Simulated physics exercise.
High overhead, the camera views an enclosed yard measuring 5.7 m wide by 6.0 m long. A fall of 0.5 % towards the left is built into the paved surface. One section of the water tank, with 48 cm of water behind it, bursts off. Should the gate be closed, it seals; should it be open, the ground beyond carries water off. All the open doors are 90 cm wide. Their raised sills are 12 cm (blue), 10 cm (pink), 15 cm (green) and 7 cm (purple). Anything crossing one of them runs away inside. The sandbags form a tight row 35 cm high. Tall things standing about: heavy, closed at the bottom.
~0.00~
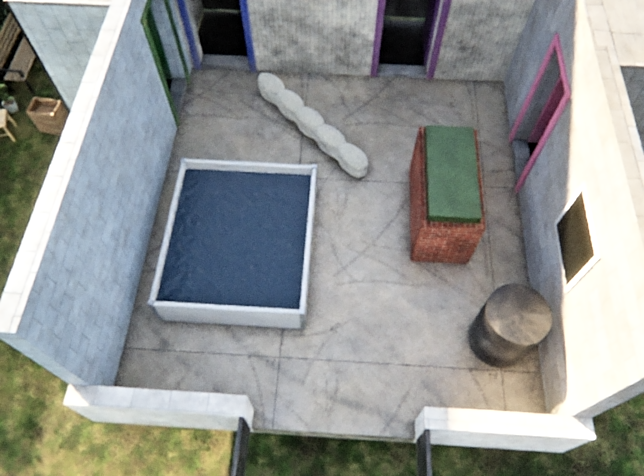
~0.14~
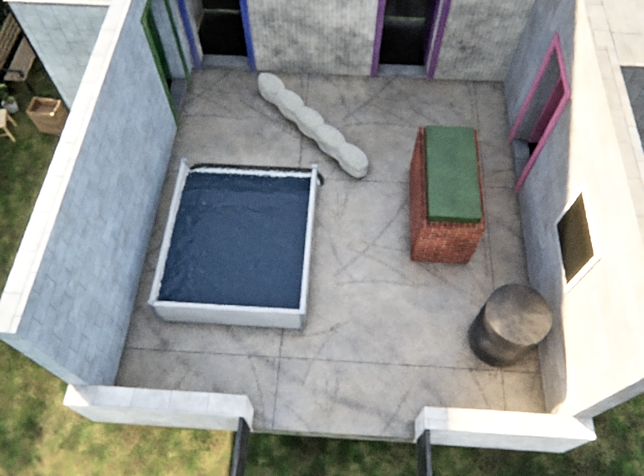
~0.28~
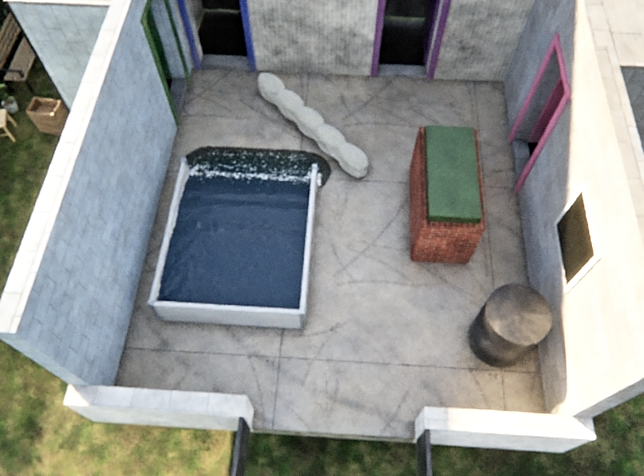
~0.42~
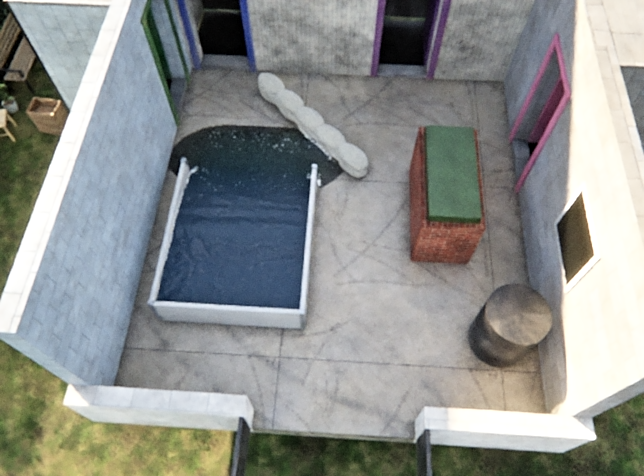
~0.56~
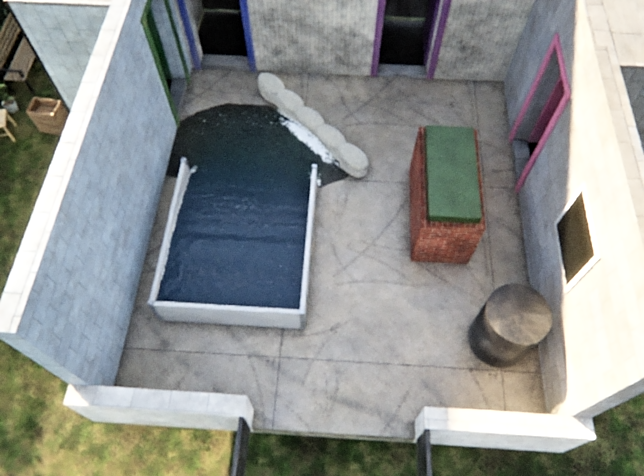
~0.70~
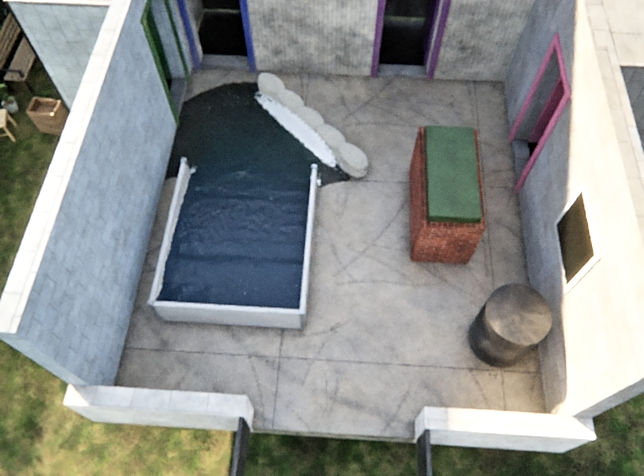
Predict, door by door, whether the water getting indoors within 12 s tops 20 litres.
Prediction: At the blue door it tops it; at the pink door it falls short; at the green door it tops it; at the purple door it falls short.
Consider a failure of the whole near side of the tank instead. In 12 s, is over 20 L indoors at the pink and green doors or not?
Against that limit the pink door gives a lower amount and the green door gives a lower amount.
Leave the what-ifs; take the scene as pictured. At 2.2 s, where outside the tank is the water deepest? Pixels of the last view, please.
Look at roughly (188, 86).
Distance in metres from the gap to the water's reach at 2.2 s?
I'd say close to 2.8 m.
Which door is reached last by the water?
It's the pink door that comes last.
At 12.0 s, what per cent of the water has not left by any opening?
Roughly 68 in a hundred.
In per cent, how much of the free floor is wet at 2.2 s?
Wet share: About 25 %.
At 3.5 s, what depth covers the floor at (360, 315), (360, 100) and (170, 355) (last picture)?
Depths in turn: Roughly 2, 3 and 0 centimetres.
After 1.4 s water covers 20 % of the floor and is deepest (31 cm) near (293, 130); blue door 28 cm at the sill, 17 L in, pink door not reached, green door 12 cm at the sill, 0 L in, purple door not reached.
After 2.2 s water covers 25 % of the floor and is deepest (41 cm) near (188, 86); blue door 37 cm at the sill, 127 L in, pink door not reached, green door 30 cm at the sill, 12 L in, purple door not reached.
After 3.5 s water covers 40 % of the floor and is deepest (29 cm) near (184, 101); blue door 28 cm at the sill, 307 L in, pink door not reached, green door 29 cm at the sill, 128 L in, purple door 2 cm at the sill, 0 L in.
After 7.0 s water covers 80 % of the floor and is deepest (14 cm) near (112, 399); blue door 11 cm at the sill, 403 L in, pink door 6 cm at the sill, 0 L in, green door 12 cm at the sill, 179 L in, purple door 2 cm at the sill, 0 L in.
After 12.0 s water covers 95 % of the floor and is deepest (10 cm) near (274, 113); blue door 8 cm at the sill, 403 L in, pink door 3 cm at the sill, 0 L in, green door 9 cm at the sill, 180 L in, purple door 4 cm at the sill, 0 L in.
